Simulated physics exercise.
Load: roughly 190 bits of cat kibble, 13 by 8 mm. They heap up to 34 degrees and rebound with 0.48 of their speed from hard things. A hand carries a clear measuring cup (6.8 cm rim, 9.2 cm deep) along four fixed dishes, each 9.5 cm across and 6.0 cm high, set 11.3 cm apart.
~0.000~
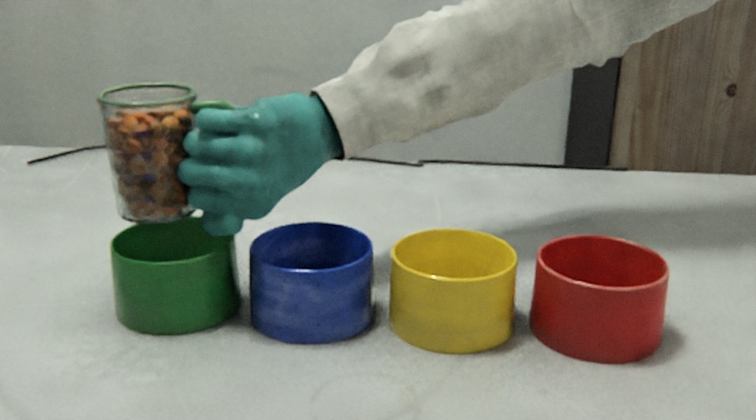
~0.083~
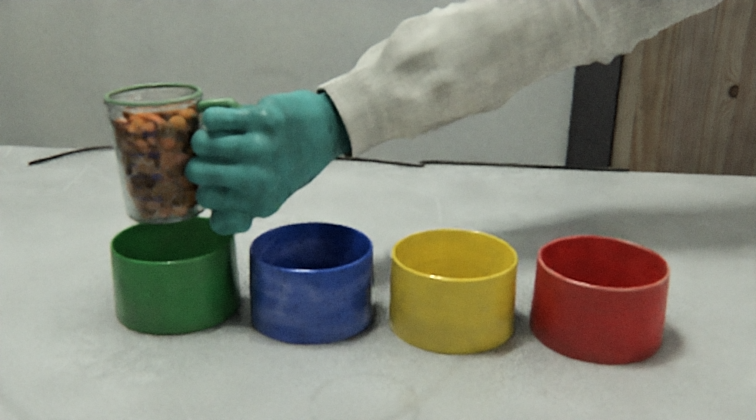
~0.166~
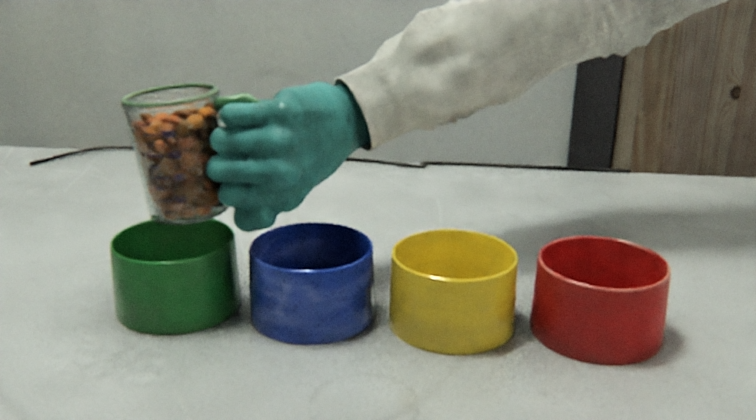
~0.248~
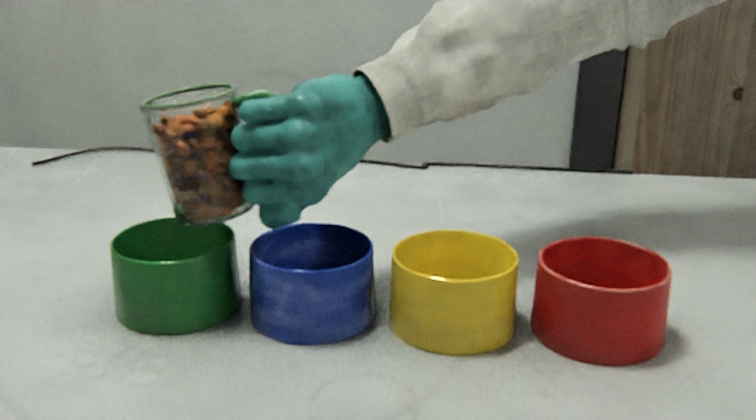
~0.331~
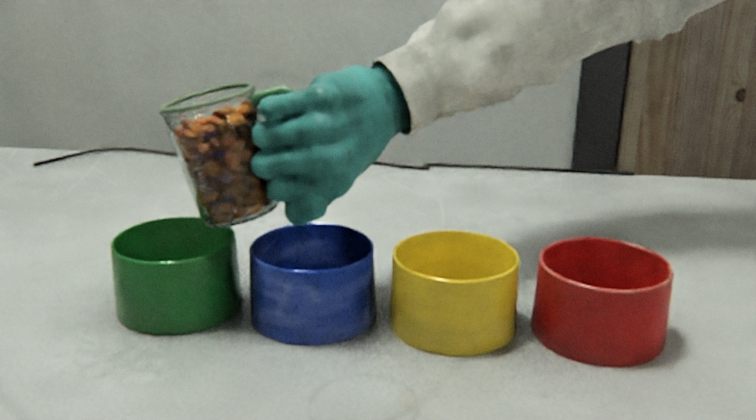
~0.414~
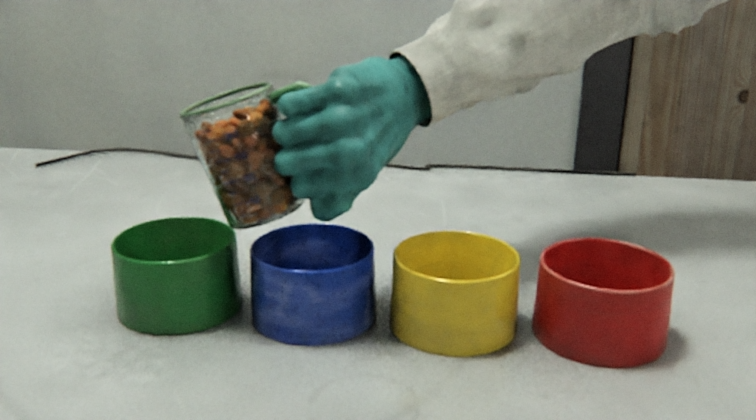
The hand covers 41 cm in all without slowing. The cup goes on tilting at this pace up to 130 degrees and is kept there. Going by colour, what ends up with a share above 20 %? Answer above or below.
Red above, blue below, green below, yellow below, counter below.
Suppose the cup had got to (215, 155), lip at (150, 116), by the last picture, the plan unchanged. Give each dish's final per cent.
Red 0, blue 10, green 0, yellow 70.
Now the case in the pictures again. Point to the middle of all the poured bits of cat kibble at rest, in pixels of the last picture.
Near (603, 306).
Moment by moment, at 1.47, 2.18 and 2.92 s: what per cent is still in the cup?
In turn: 100, 85, 0.
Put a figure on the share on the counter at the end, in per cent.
Some 5 per cent.
After 1.47 s, tilt 69 degrees; cup holds 100 %.
After 2.18 s, tilt 104 degrees; cup holds 85 %, red 10 %.
After 2.92 s, tilt 130 degrees; cup holds 0 %, red 95 %.
In the end, at 3.3 s, red 95 %, blue 0 %, green 0 %, yellow 0 %, counter 5 %.
